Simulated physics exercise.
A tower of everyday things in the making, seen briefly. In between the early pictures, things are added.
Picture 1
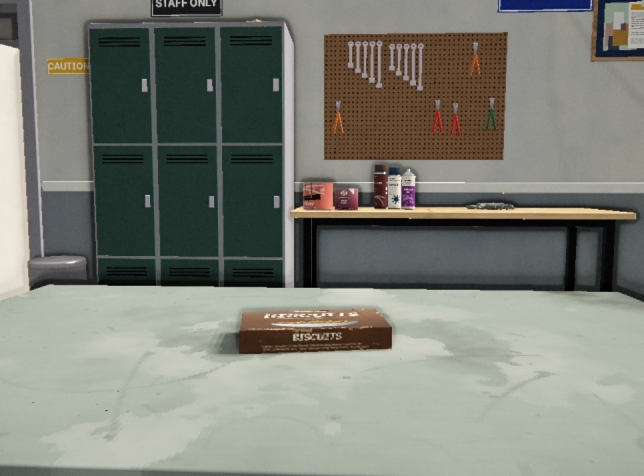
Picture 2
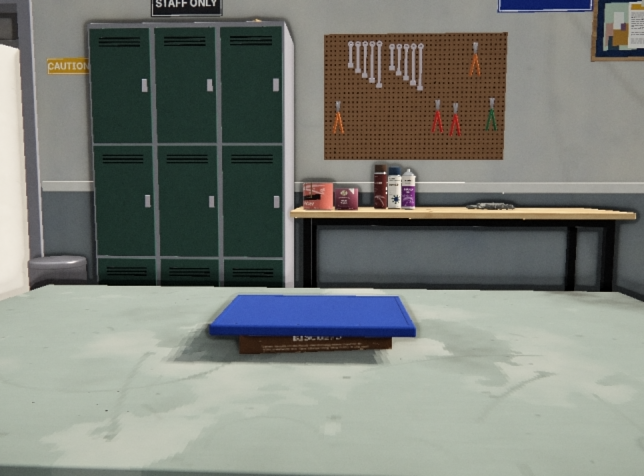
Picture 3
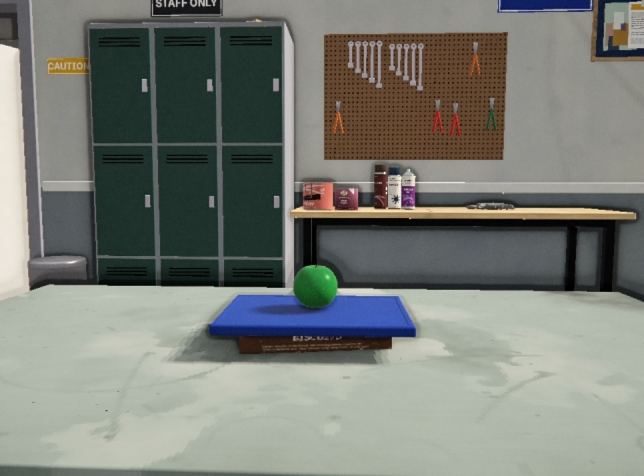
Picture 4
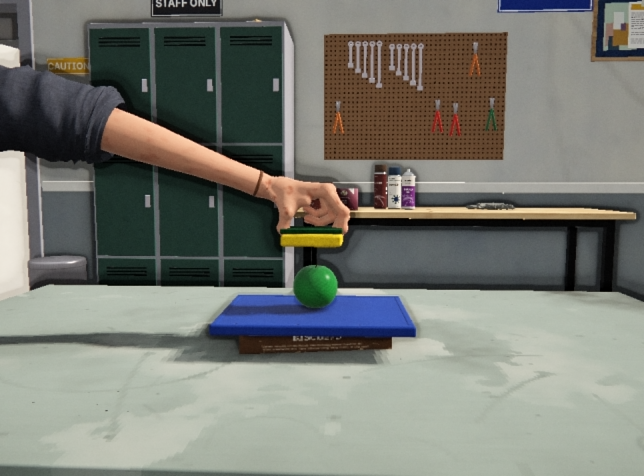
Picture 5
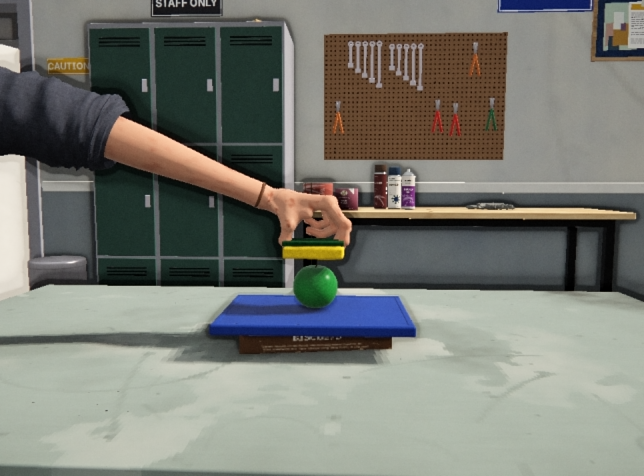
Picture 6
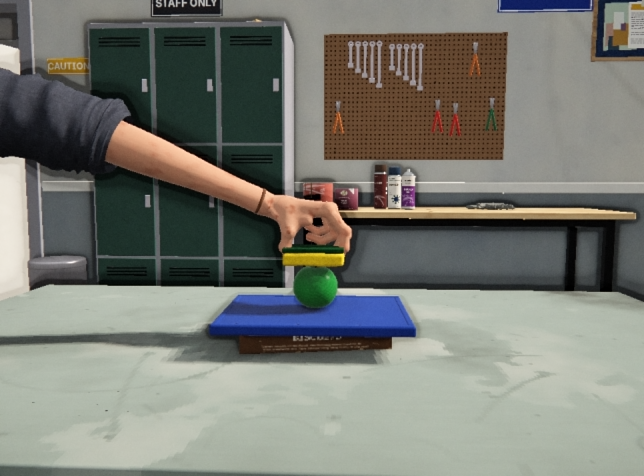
A hand lowering a yellow sponge onto a green ball-shaped object, after a brown packet, blue tray and green object appear stacked.
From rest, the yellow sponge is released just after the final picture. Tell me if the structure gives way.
Most likely the pile fails.
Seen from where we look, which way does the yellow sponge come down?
Pretty clearly in the leftward direction.
Then, 1.20 s past the last view, yellow sponge rocked 13° from its first pose near (310, 256).
Then, 2.40 s past the last view, yellow sponge now fallen.
Then, 2.60 s past the last view, things are still on the move.
Finally, fallen, yellow sponge; the other 3 still in place. The pile comes apart.
